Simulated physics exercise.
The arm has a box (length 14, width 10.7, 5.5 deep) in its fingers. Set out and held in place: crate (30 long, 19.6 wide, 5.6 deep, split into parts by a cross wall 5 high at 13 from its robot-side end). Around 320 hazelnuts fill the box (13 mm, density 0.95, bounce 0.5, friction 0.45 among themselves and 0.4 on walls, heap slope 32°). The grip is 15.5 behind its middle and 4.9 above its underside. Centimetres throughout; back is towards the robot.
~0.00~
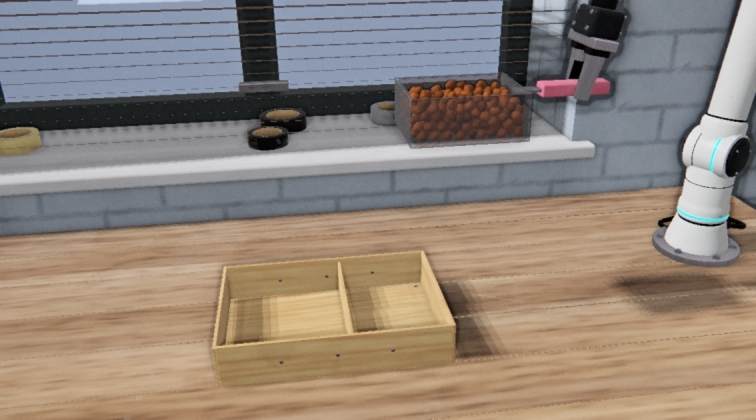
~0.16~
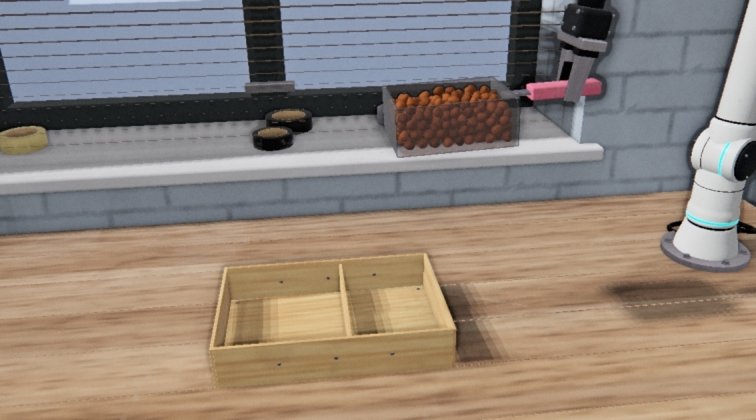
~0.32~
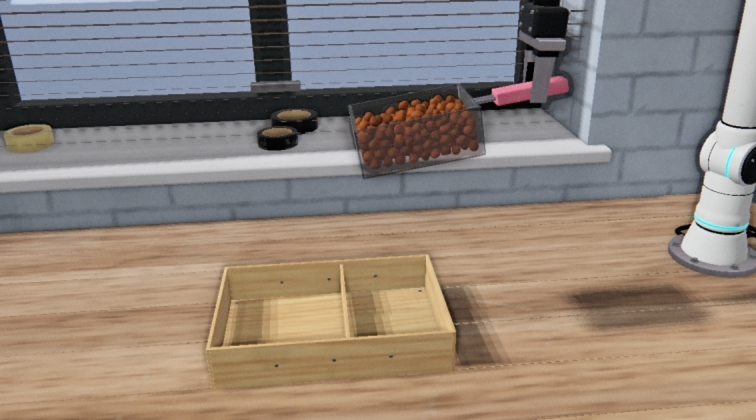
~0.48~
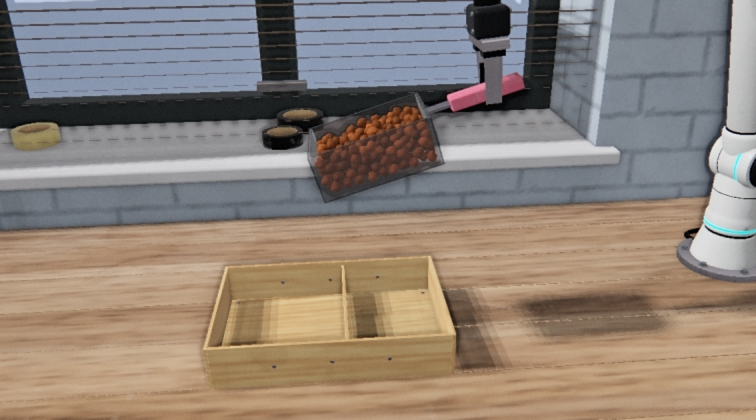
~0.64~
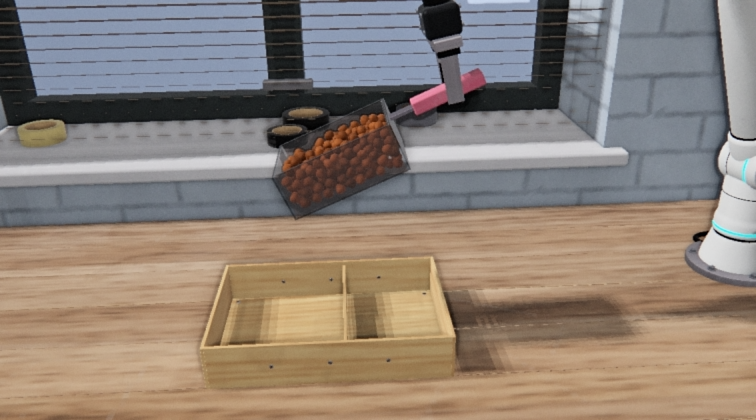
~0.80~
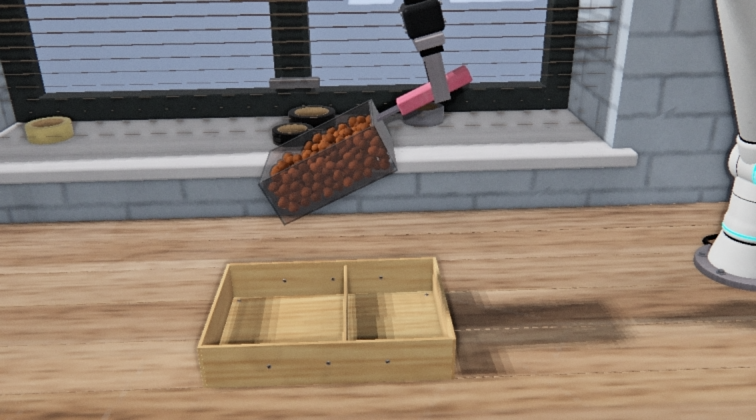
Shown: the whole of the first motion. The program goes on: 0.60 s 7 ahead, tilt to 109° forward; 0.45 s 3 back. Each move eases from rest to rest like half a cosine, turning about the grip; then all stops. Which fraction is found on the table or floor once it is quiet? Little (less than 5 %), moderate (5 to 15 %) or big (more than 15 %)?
A little share, less than 5 %, ends on the table or floor.
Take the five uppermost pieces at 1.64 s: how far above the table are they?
About 16 cm.
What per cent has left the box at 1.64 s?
Near 80 per cent so far.
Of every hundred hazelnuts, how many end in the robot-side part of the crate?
Roughly 95 per cent.
After 1.22 s, tilted 92° forward, highest piece 24 above the table; 284 in the box, 25 in the robot-side part, 5 in the far-side part, 4 in flight or on a rim.
After 1.64 s, tilted 109° forward, highest piece 16 above the table; 243 in the robot-side part, 62 in the box, 8 in the far-side part, 5 in flight or on a rim.
After 2.05 s, tilted 109° forward, highest piece 4 above the table; 310 in the robot-side part, 8 in the far-side part.
After 3.10 s, tilted 109° forward, highest piece 4 above the table; 310 in the robot-side part, 8 in the far-side part.
In the end, 310 in the robot-side part, 8 in the far-side part. That is 0 % on the table or floor.
